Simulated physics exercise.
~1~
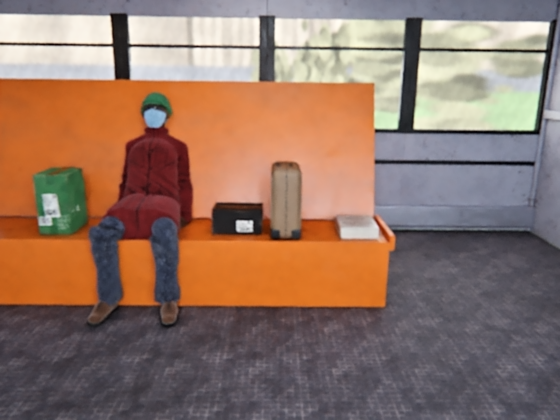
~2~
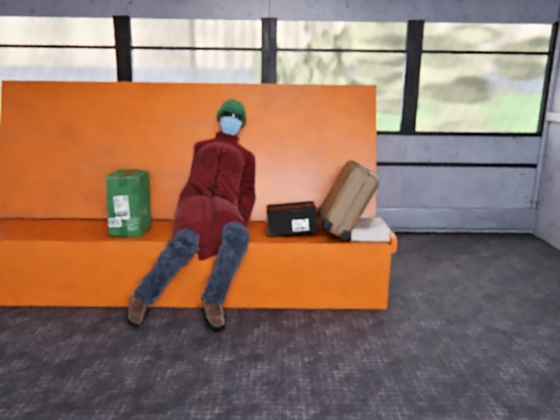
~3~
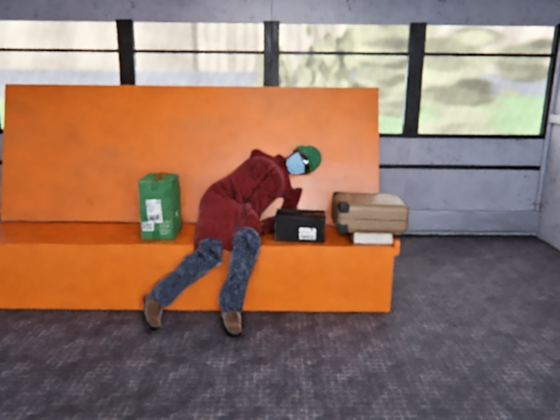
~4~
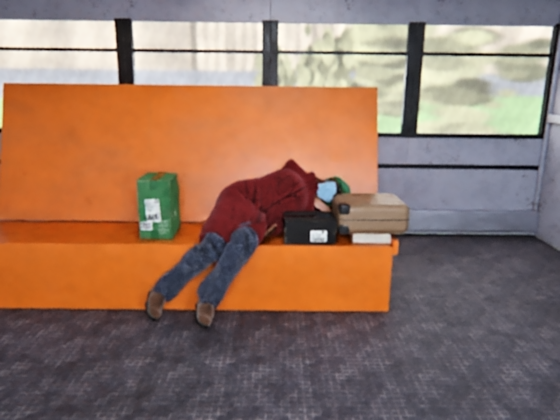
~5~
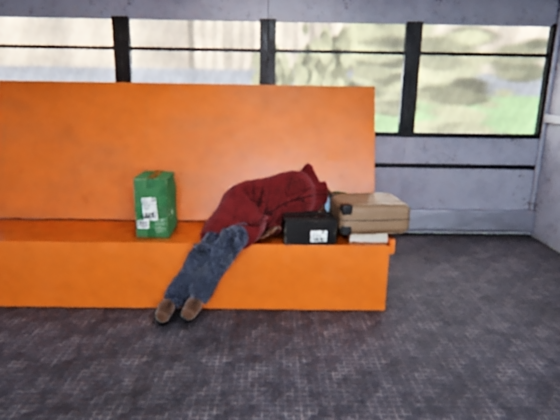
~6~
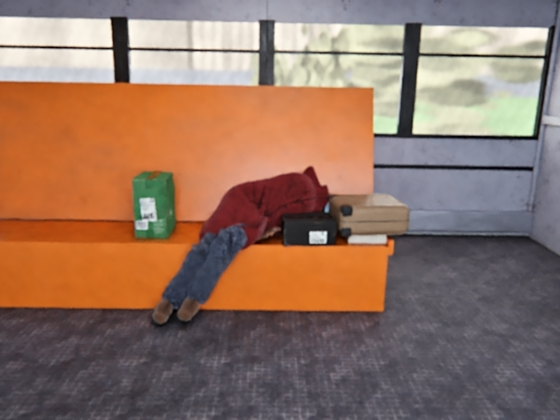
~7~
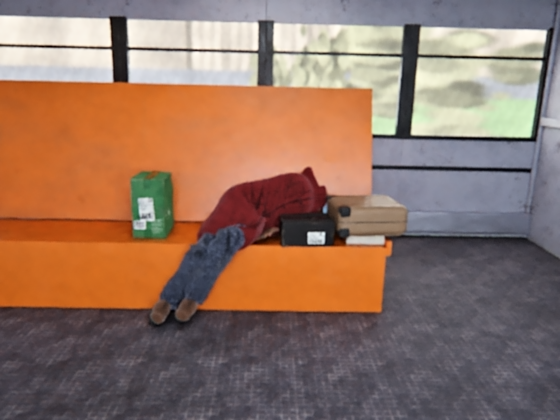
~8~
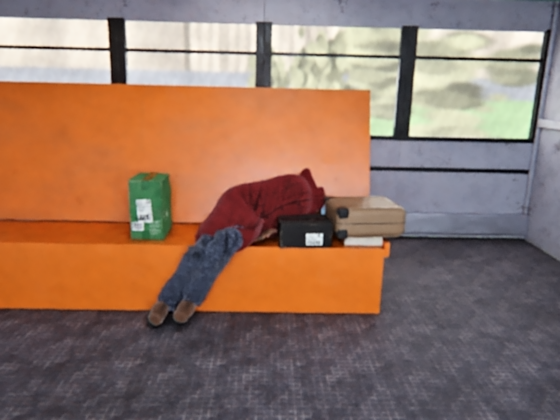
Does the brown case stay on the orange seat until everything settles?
Yes, the brown case stays on. It tips over onto its side near the right end of the seat and rests there.
A limp passenger in a green hat and red coat slid right along an orange seat and slumped over a black carton as the bags shifted right and the brown case tipped onto its side, and everything came to rest still on the seat.
